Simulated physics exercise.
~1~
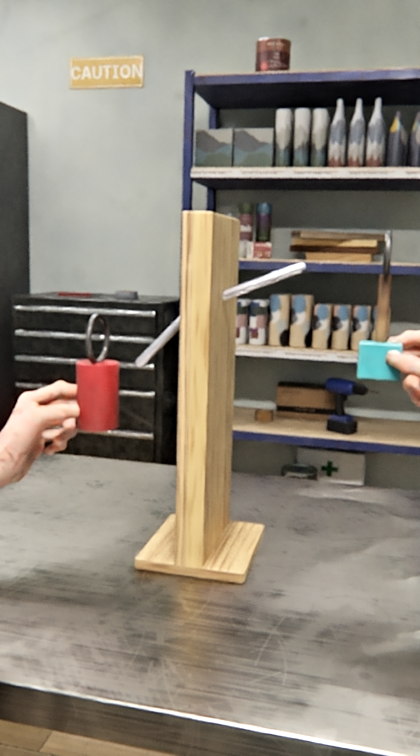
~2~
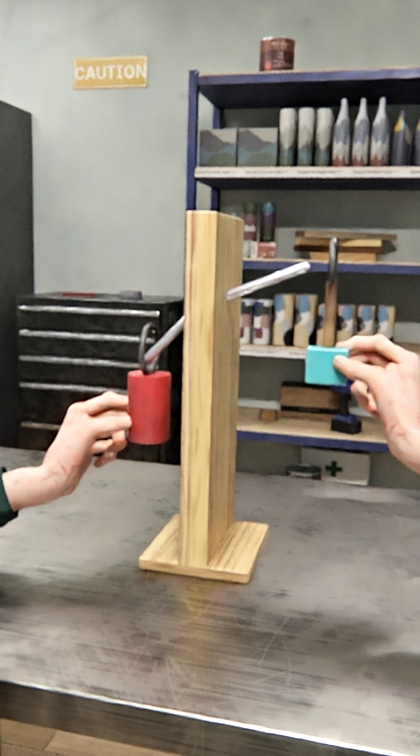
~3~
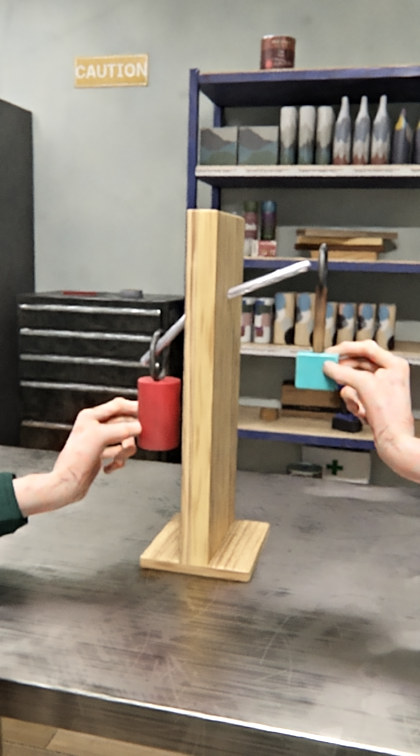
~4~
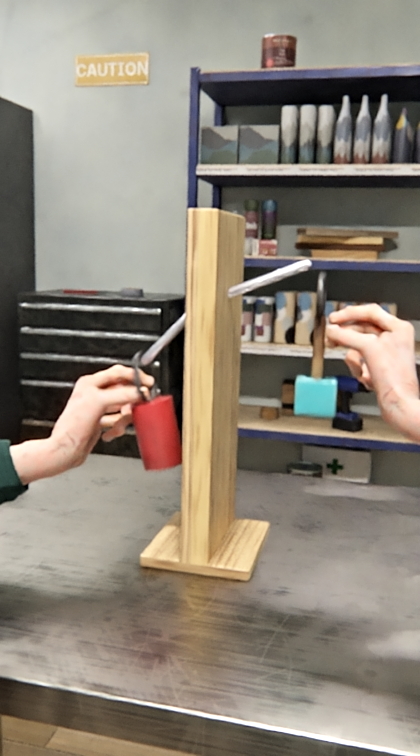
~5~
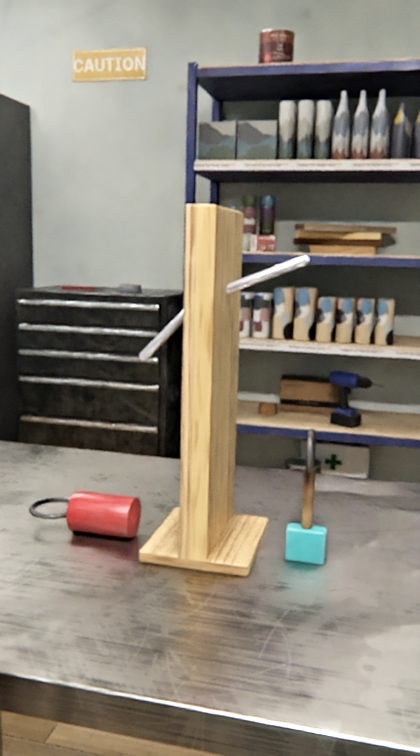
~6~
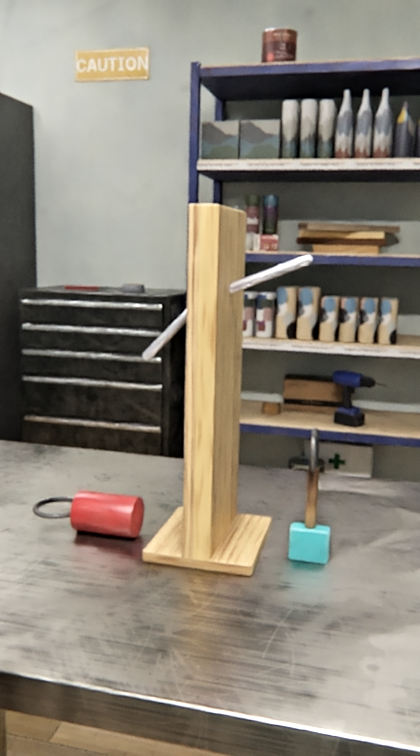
Red cylinder and turquoise-ended brush being brought by two hands to a wooden stand's pegs, both ending up on the table.
